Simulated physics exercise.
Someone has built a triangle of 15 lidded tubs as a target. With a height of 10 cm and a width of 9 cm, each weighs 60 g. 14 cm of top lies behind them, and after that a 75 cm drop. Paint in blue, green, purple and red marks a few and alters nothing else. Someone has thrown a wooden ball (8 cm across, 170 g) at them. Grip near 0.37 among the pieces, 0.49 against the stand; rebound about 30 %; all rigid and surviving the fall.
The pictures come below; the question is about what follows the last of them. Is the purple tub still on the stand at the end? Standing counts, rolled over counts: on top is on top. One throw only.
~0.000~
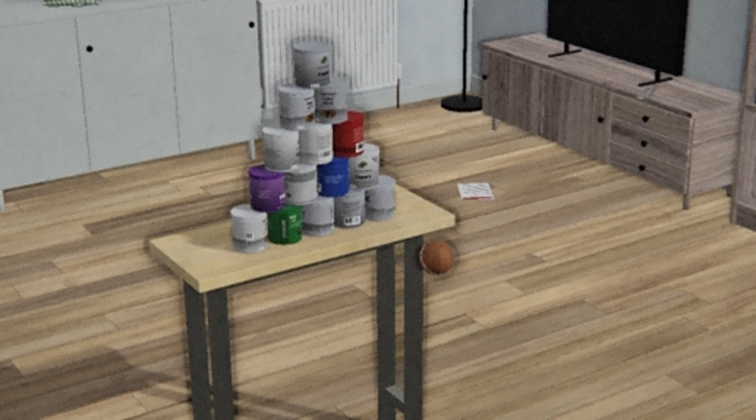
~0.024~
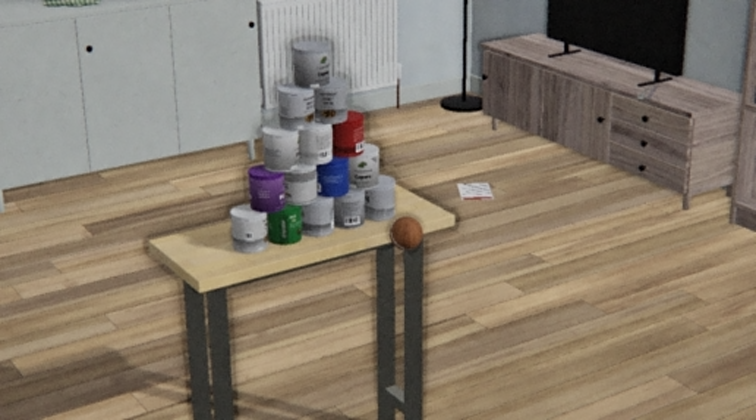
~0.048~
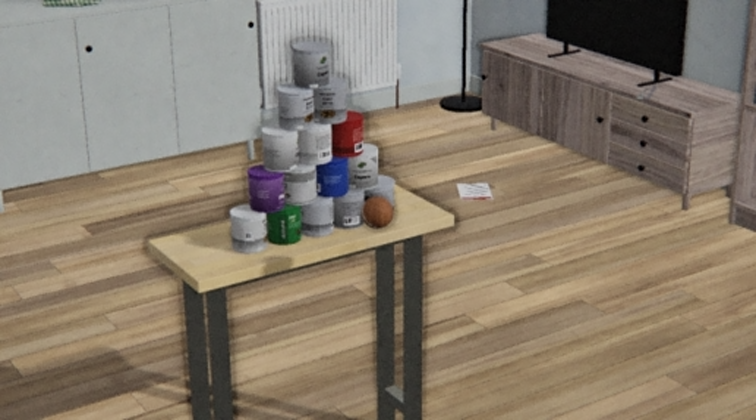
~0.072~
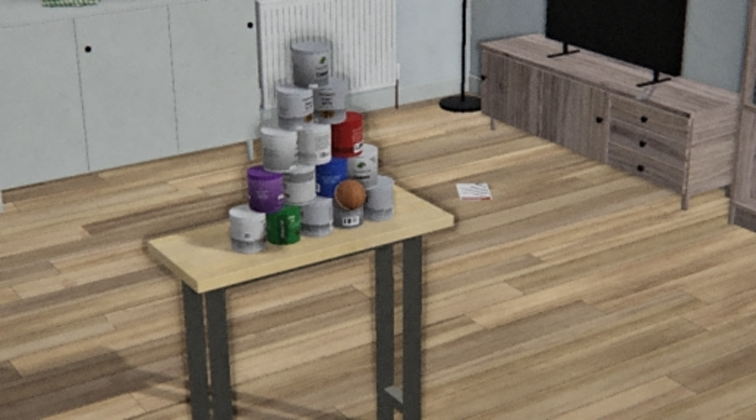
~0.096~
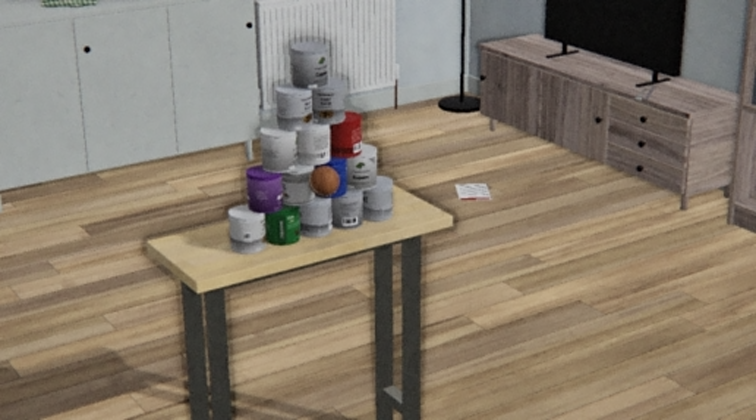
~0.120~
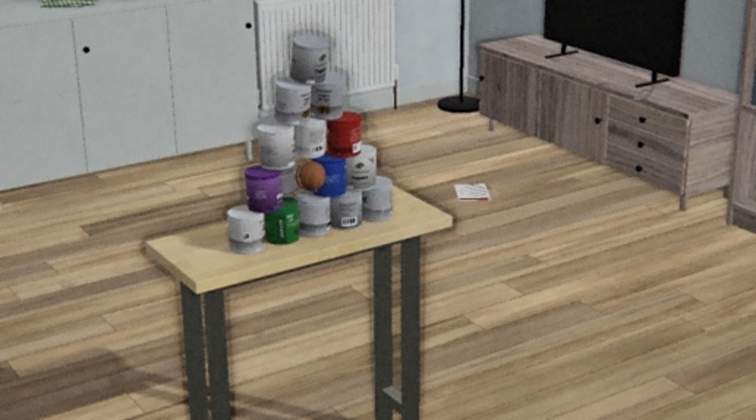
Yes.
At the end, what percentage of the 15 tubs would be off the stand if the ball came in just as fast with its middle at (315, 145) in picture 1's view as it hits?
Changed setup: 30 per cent.
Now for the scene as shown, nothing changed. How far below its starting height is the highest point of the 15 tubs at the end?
Roughly 29 centimetres.
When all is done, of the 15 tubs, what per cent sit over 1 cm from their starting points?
65 %.
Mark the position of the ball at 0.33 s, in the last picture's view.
(233, 205) or so.
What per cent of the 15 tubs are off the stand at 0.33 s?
0 per cent.
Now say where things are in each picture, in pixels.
In the first frame (pixels give the middle of a visible side; the camera pans a little), ball (437, 258) 51 cm from contact, 5.0 m/s; purple tub (265, 194); blue tub (342, 178); red tub (343, 139); none has stirred.
The second frame shows ball (406, 233) 40 cm from contact, 4.9 m/s; purple tub (264, 194).
The third frame shows ball (377, 213) 28 cm from contact, 4.9 m/s; purple tub (264, 194).
The fourth frame shows ball (350, 195) 16 cm from contact, 4.9 m/s; purple tub (263, 195).
The fifth frame shows ball (324, 181) 44 mm from contact, 4.9 m/s; purple tub (262, 195).
The sixth frame shows ball (310, 176) after contact, 1.9 m/s; purple tub (261, 194); blue tub (338, 178); green tub (293, 225); steepest lean 9°, the tub at (298, 63); movement in 6 of them.
After 0.33 s, ball still moving; none of the 15 tubs off the stand, 10 disturbed; purple tub unmoved; blue tub 51° from how it stood, 8 cm lower.
After 0.64 s, ball still moving; 5 of the 15 tubs off the stand; purple tub unmoved; red tub on its side.
After 1.08 s, ball still moving; 8 of the 15 tubs off the stand; purple tub unmoved; blue tub on its side.
In the end (1.3 s), ball rolling away; 8 of the 15 tubs off the stand; purple tub unmoved; blue tub on its side; red tub on its side. From the last view, middles, purple tub near (263, 189), blue tub near (328, 370).
